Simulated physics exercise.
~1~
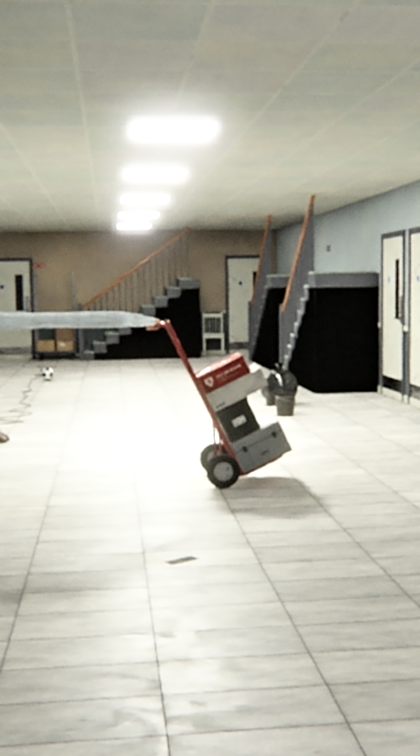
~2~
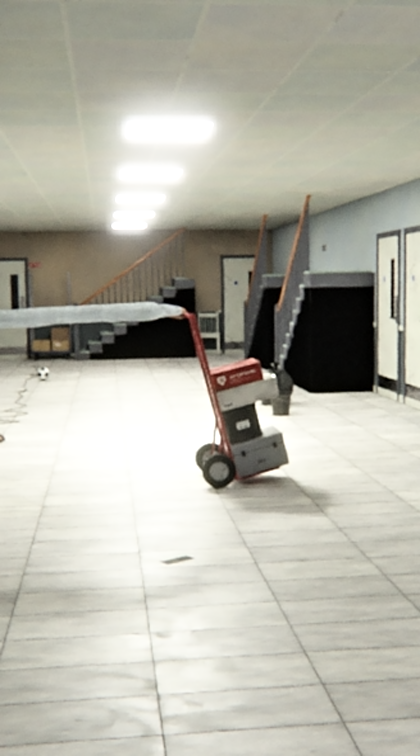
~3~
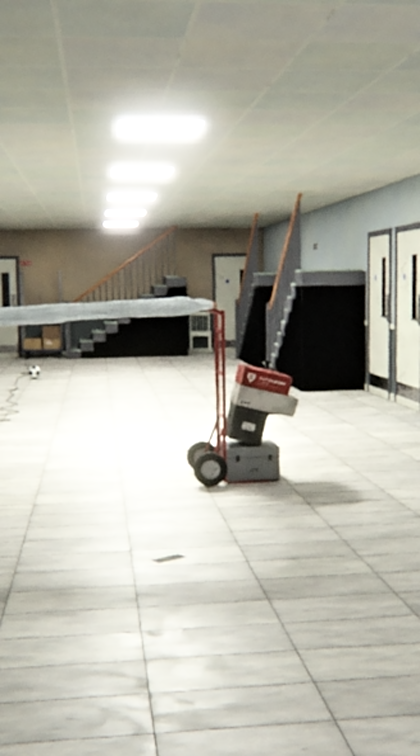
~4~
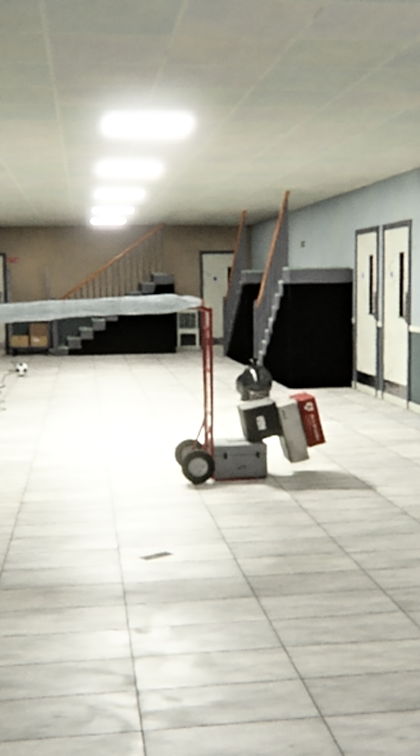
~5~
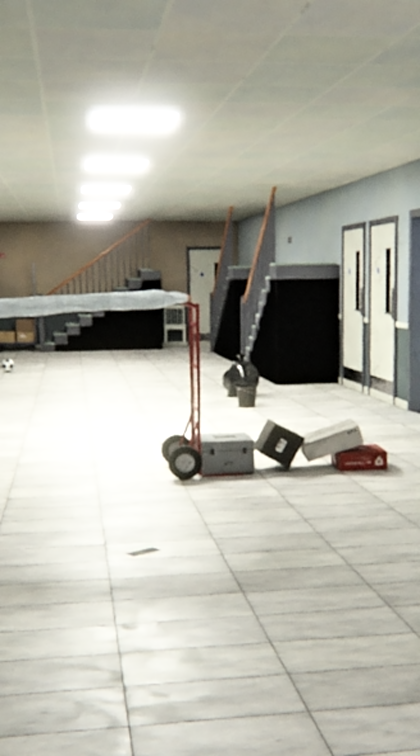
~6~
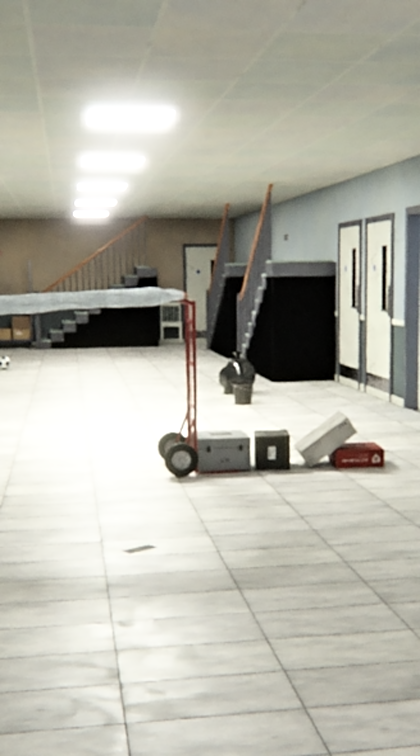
A red two-wheeled hand truck leans back in a bright, white-tiled hall, seen from the side, with staircases and pale doors behind. A long pale bar reaches in from the left to its handle, and its stack holds a grey toolbox at the bottom, then a black tote, a white box and a red parcel. The truck swings upright and stops, but the upper three tip forward to the right. They tumble off together, spreading along the floor as the view pans slightly right. The black tote settles beside the grey toolbox, still at the truck's base, while the white box rests tilted against the red parcel.
